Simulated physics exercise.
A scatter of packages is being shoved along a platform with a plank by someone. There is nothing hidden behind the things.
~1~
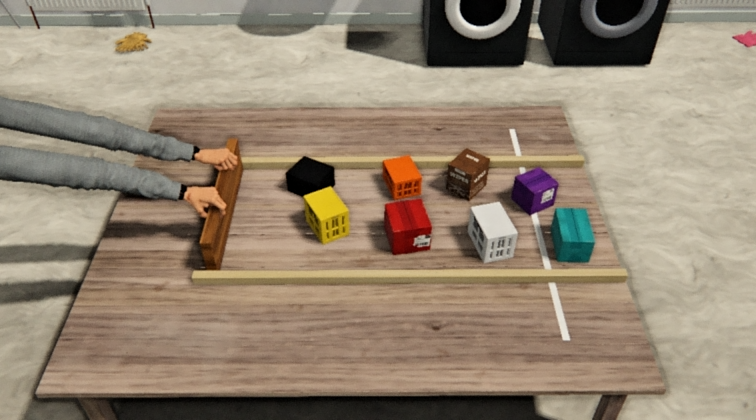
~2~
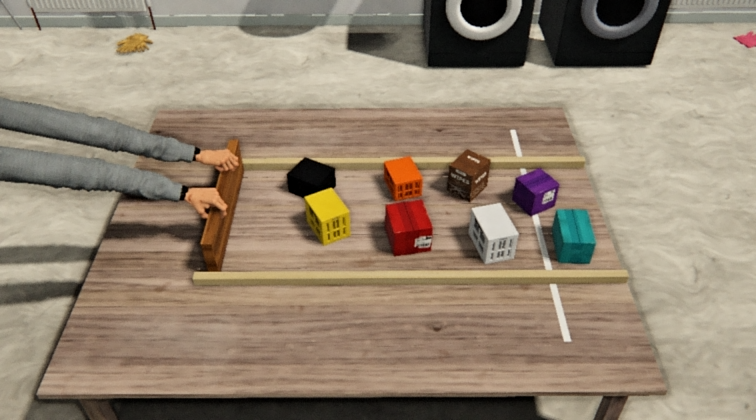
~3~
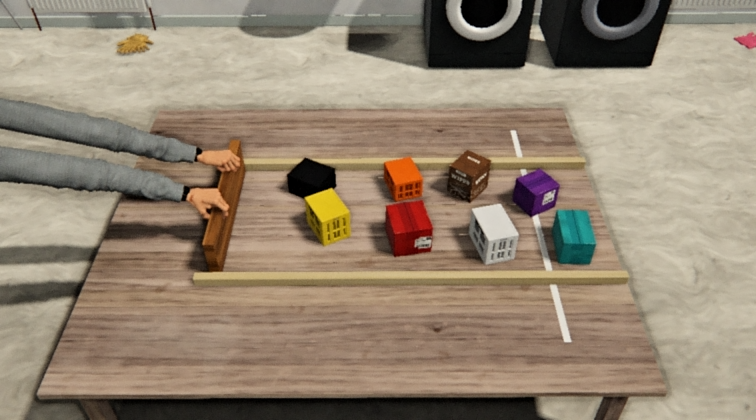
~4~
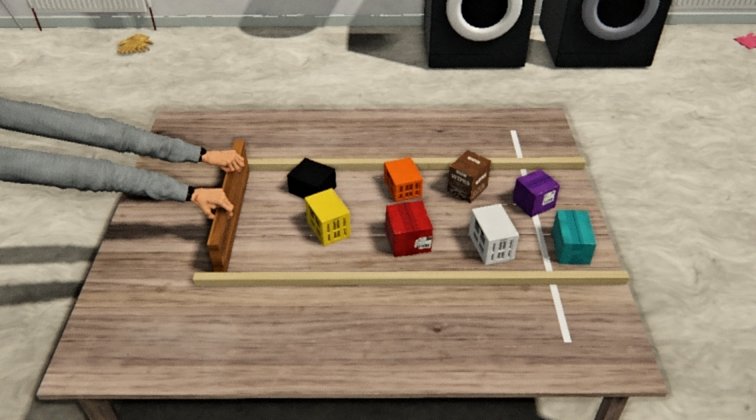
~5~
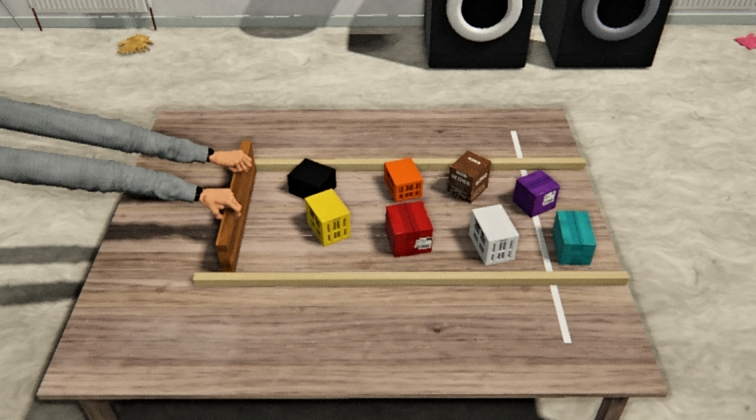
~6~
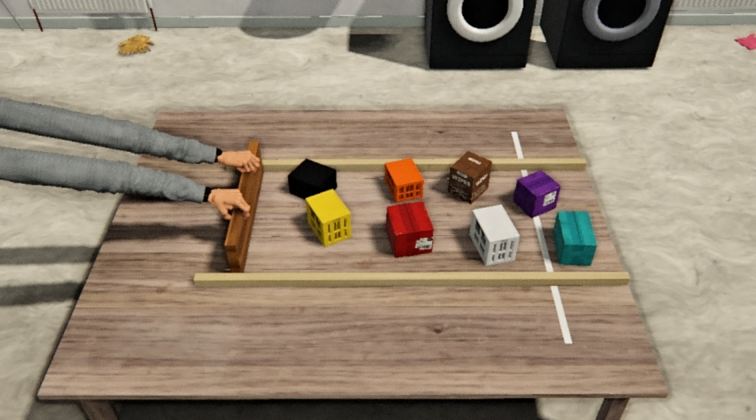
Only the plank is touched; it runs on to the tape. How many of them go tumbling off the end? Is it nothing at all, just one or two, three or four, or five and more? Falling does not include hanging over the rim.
It is three or four.
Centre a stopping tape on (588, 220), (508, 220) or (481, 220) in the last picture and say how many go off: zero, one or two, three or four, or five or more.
In that order: More than four; just one or two; zero.
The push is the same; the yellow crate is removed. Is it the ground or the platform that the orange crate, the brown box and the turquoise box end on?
In that case the orange crate stays where it is, the brown box winds up down, and the turquoise box winds up down.
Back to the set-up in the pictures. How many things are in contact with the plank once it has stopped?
It's 2 of them.
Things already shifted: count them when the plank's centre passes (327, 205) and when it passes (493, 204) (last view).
Counts: 2 / 8.
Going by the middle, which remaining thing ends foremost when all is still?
The orange crate, it is.
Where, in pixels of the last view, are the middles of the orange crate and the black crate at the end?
(581, 181) and (546, 174), roughly.
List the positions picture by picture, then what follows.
The first picture shows turquoise box (572, 235); purple parcel (535, 191); white crate (492, 232); plank (224, 203); tape (535, 217).
The second picture shows purple parcel (535, 192); red parcel (408, 228).
The third picture shows white crate (493, 234); orange crate (403, 179).
The fourth picture shows turquoise box (573, 237); plank (231, 204).
The fifth picture shows purple parcel (536, 194); yellow crate (328, 218).
The sixth picture shows turquoise box (574, 238); purple parcel (537, 194); white crate (494, 235); plank (246, 205); tape (537, 220).
A little later, none off yet; turquoise box at rest near (574, 238); purple parcel at rest near (537, 194); white crate at rest near (494, 235).
Next, none off yet; turquoise box at rest near (574, 238); purple parcel at rest near (537, 194); white crate shifted about its own width near (530, 237).
When it is over, the number that fall off is three or four; down, brown box, white crate, purple parcel and turquoise box.
